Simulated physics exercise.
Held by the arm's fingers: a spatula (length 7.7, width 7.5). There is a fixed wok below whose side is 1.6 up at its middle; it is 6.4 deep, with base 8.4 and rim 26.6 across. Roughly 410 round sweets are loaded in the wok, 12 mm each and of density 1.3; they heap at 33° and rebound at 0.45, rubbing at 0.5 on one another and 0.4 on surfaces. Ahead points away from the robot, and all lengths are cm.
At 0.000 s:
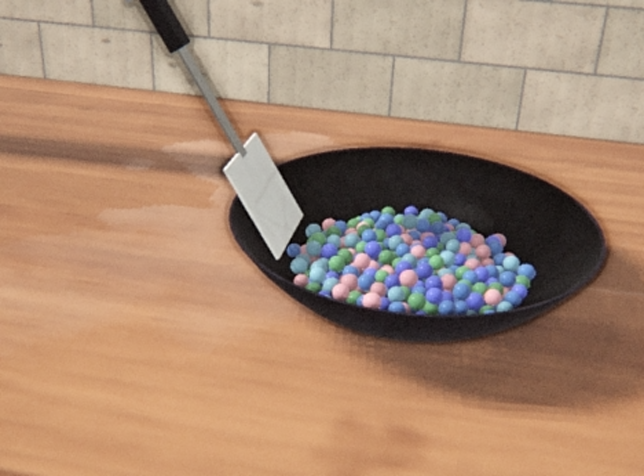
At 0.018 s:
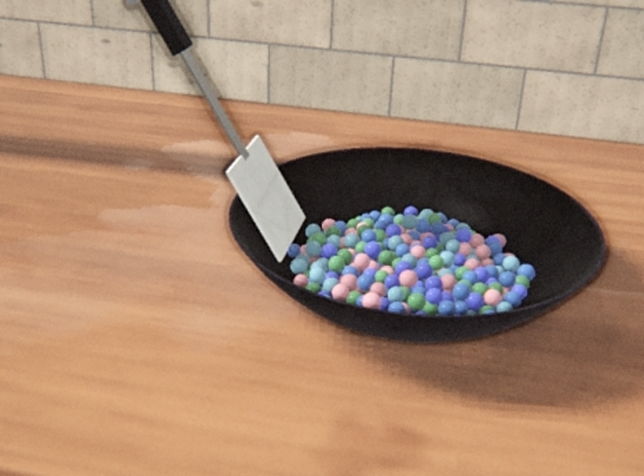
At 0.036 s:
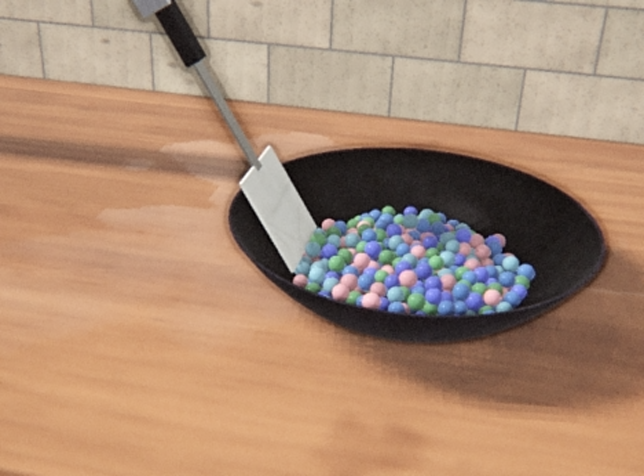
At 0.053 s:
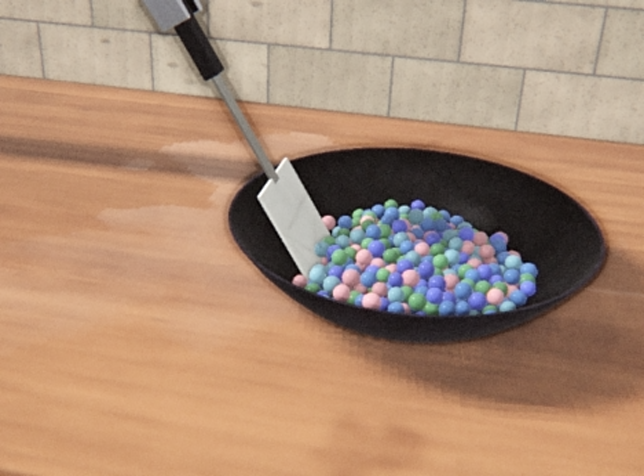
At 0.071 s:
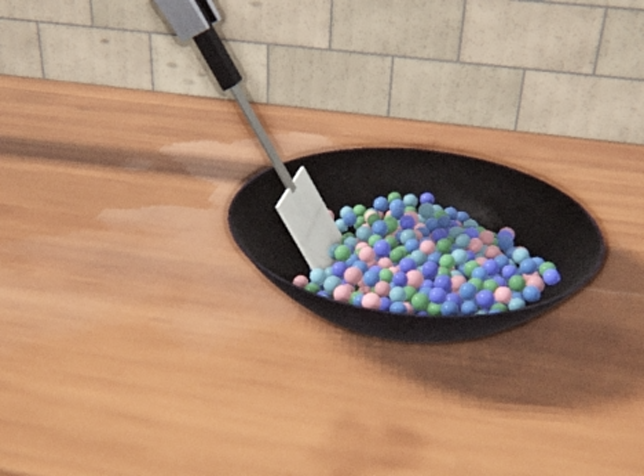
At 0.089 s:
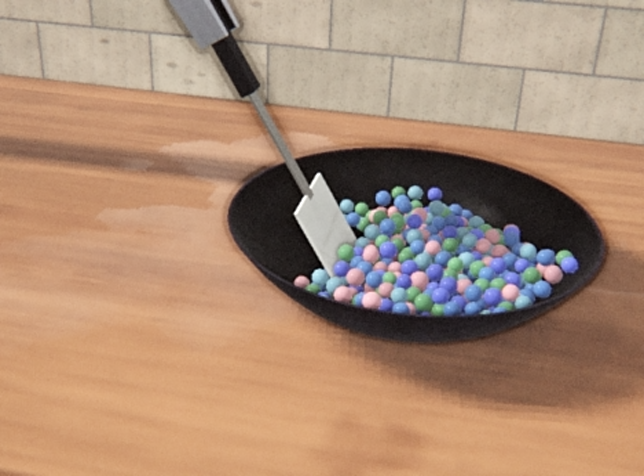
In this clip, a robotic arm lowers a spatula into the left side of a black wok on a wooden counter, then moves it rightward, pushing the pile of small blue, green and pink balls toward the right.
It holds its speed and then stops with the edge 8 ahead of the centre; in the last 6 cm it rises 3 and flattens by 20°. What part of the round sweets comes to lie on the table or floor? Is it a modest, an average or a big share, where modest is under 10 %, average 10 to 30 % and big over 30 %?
Average.
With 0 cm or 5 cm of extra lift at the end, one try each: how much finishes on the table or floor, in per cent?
It comes to around 10 per cent on the first try and around 20 per cent on the second.
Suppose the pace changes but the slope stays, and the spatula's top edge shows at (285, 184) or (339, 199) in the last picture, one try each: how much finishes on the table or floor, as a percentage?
Estimates: About 10 %, about 40 %.
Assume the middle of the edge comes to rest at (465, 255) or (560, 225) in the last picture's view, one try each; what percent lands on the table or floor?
Try 1: Approx. 0 %; try 2: Approx. 40 %.
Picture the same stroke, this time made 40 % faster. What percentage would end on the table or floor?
Then around 35 percent would finish on the table or floor.
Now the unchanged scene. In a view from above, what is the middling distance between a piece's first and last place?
It comes to some 5 cm.
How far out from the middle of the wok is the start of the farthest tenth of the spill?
About 35 cm.
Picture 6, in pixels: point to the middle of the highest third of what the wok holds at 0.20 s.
It is centred at about (519, 240).
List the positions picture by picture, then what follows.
In the first picture, spatula top edge at (241, 151), sloping 59°; upper third of the load around (410, 256), from x 295 to 525, top at y 215; 414 in the wok.
In the second picture, spatula top edge at (243, 153), sloping 59°; upper third of the load around (410, 256), from x 295 to 525, top at y 215.
In the third picture, spatula top edge at (256, 164), sloping 59°; upper third of the load around (409, 256), from x 295 to 525, top at y 215.
In the fourth picture, spatula top edge at (273, 176), sloping 59°; upper third of the load around (415, 253), from x 300 to 530, top at y 205.
In the fifth picture, spatula top edge at (290, 186), sloping 59°; upper third of the load around (425, 253), from x 300 to 550, top at y 200.
In the sixth picture, spatula top edge at (308, 193), sloping 59°; upper third of the load around (435, 252), from x 300 to 570, top at y 195; 414 in the wok.
By 0.14 s, sloping 59°, highest piece 7 above the table; 414 in the wok.
By 0.20 s, sloping 51°, highest piece 8 above the table; 412 in the wok, 2 on the blade or in flight.
By 0.42 s, sloping 39°, highest piece 8 above the table; 324 in the wok, 53 on the table or floor, 37 on the blade or in flight.
By 1.47 s, sloping 39°, highest piece 7 above the table; 322 in the wok, 92 on the table or floor.
Final count, 322 in the wok, 92 on the table or floor. That is 22 % on the table or floor.
